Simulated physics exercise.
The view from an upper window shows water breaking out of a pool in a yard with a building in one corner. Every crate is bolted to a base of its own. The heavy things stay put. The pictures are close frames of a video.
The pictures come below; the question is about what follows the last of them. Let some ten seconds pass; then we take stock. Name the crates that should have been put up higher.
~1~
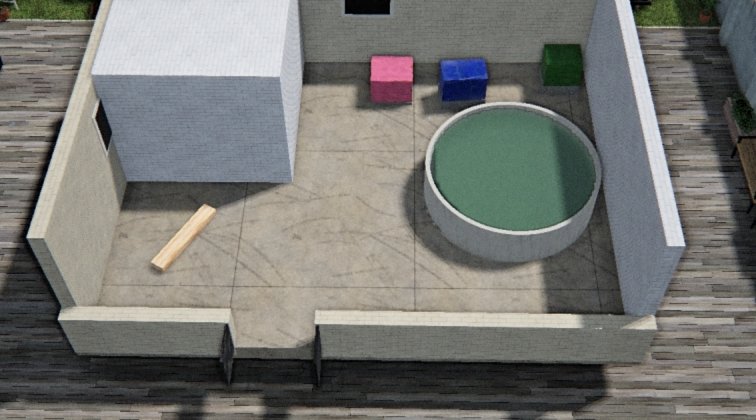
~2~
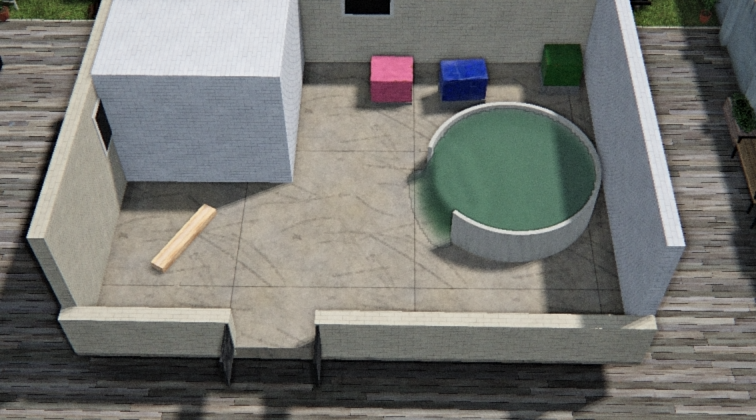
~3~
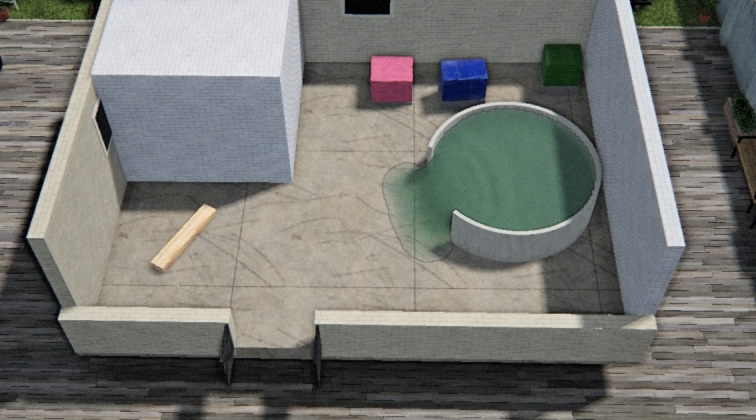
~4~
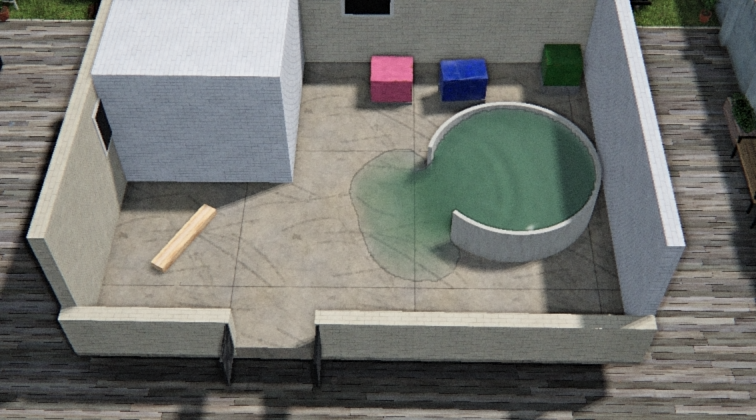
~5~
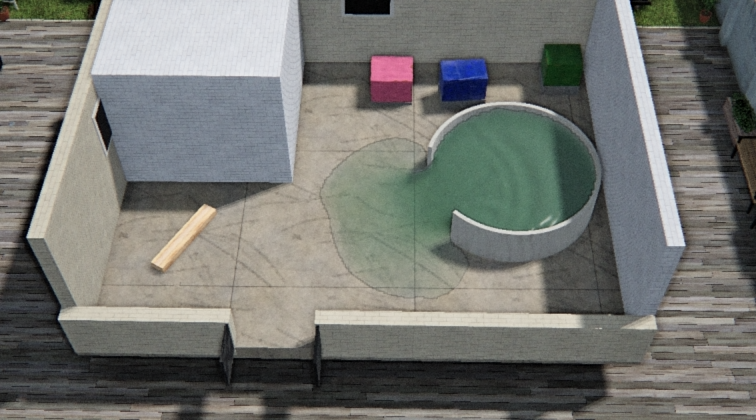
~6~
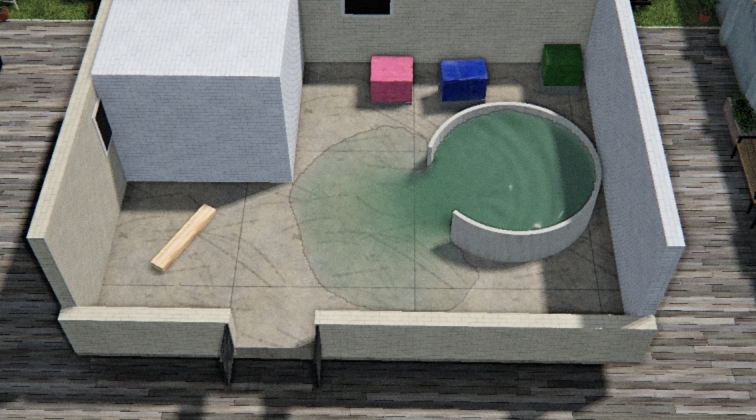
In order: The blue crate will not be reached; the pink crate will be reached; the green crate will not be reached.
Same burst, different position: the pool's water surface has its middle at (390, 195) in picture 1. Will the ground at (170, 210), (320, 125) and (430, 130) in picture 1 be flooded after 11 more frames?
Results in order - swamped, left untouched, left untouched.
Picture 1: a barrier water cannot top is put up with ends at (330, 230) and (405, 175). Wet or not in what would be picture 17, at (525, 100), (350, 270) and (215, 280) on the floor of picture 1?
As listed: No water, awash, covered.
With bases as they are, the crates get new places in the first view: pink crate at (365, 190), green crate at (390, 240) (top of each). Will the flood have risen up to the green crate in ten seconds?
Result for green: Overtopped.
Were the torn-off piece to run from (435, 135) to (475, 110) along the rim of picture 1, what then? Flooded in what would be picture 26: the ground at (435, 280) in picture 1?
Untouched.
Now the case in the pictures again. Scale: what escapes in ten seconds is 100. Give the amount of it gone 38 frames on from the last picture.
My figure: 45 percent.
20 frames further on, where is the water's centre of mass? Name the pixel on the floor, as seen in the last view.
Near (362, 215).
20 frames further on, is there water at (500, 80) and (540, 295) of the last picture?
As listed: Not flooded, free of water.
A moment on, water covers 45 % of the floor; the blue crate not reached, the pink crate water round its plinth, the green crate not reached.
Next, water covers 60 % of the floor; the blue crate not reached, the pink crate water round its plinth, the green crate not reached.
Then, water covers 65 % of the floor; the blue crate not reached, the pink crate water round its plinth, the green crate not reached.
Later, water covers 75 % of the floor; the blue crate water round its plinth, the pink crate water round its plinth, the green crate water round its plinth.
In the end, water covers 95 % of the floor; the blue crate stayed above the water, the pink crate was topped, the green crate stayed above the water.
